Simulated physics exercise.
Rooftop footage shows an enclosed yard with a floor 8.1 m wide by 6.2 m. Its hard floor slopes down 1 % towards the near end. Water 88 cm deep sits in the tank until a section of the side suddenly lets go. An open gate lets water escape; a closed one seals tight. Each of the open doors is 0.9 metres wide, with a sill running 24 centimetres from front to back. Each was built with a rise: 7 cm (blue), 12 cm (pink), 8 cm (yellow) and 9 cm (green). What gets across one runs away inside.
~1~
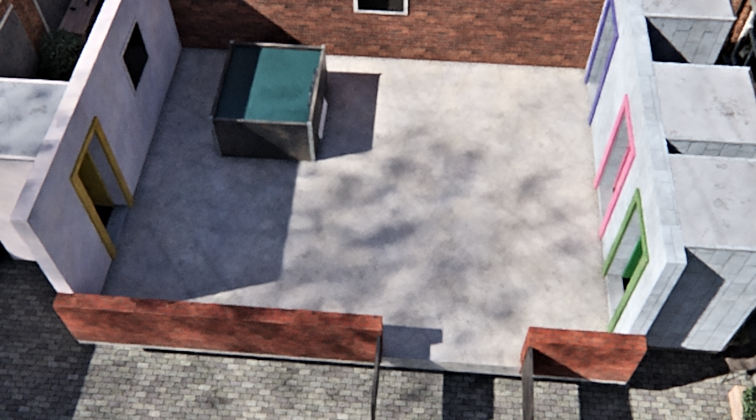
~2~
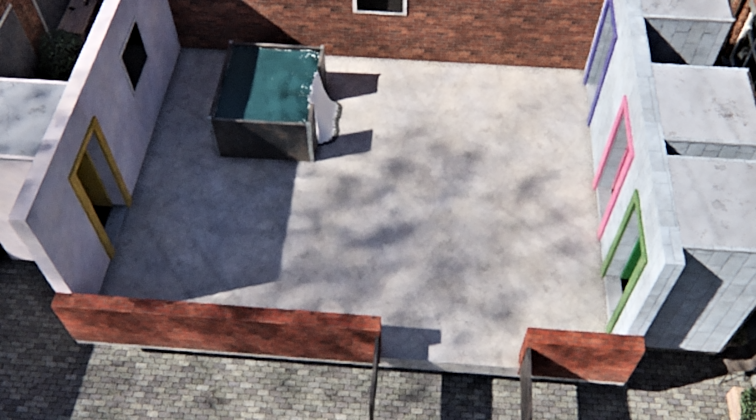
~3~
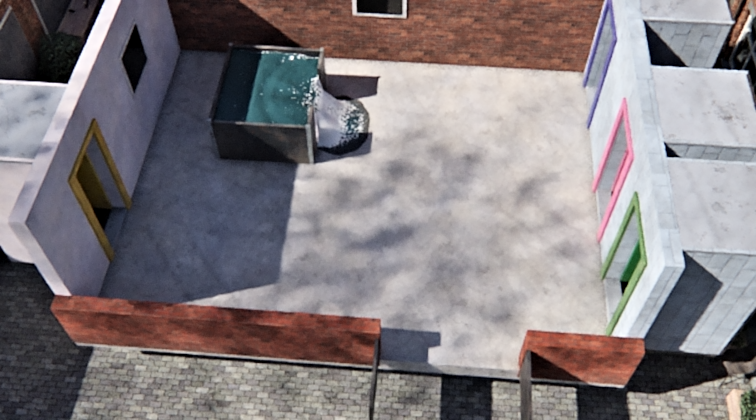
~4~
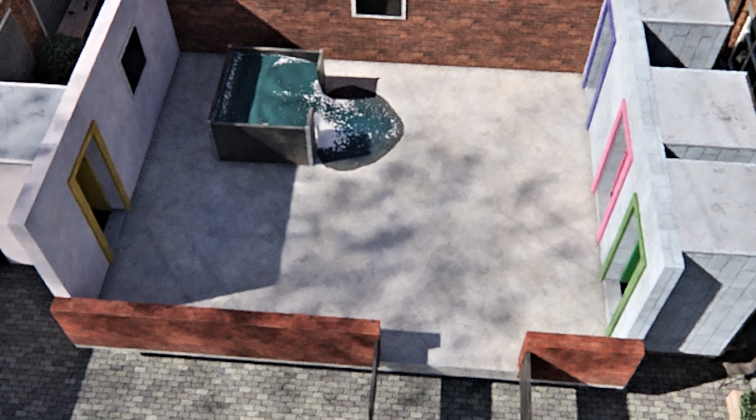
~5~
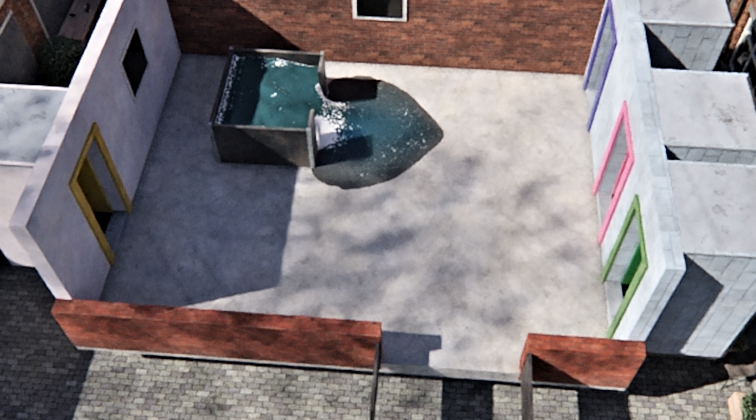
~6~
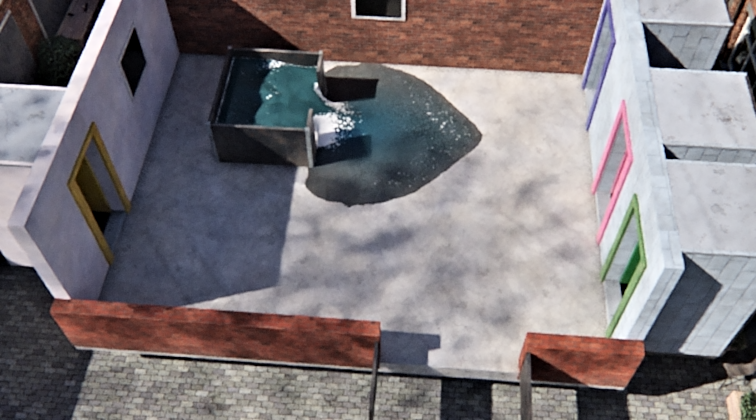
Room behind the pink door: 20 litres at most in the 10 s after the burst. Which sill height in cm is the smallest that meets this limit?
A height of roughly 14 cm.
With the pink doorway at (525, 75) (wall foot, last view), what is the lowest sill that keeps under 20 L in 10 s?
Minimum: Close to 8.5 cm.
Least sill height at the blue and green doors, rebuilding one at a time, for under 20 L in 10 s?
You'd want some 25 cm at blue and some 11.5 cm at green.
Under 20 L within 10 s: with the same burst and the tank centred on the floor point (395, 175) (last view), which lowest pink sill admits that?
New minimum height: Approx. 32 cm.
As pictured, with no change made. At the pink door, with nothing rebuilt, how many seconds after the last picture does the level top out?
Crest at t of about 1.4 s.
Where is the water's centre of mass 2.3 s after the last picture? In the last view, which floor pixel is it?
Centre of the water: Approx. (395, 146) px.
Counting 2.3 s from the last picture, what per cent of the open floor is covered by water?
Wet: Close to 50 %.
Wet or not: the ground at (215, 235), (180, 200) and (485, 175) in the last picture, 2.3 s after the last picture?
First bone-dry, second bone-dry, third wet through.
Then, 0.7 s after the last picture water covers 35 % of the floor, deepest (40 cm) near (329, 124); it has not reached the pink door.
Then, 2.3 s after the last picture water covers 50 % of the floor, deepest (28 cm) near (601, 364); 18 cm at the pink door, 25 litres in over its 12 cm sill.
Then, 9.3 s after the last picture water covers 75 % of the floor, deepest (12 cm) near (589, 363); 5 cm at the pink door, 35 litres in over its 12 cm sill.
At the pink door as built, the water peaked near 21 cm, 1.3 s after the last picture.
With a sill of 13 cm, 26 litres would have come in within the 10 s; with 15 cm, 14 litres. So under 20 litres takes about 14 cm.
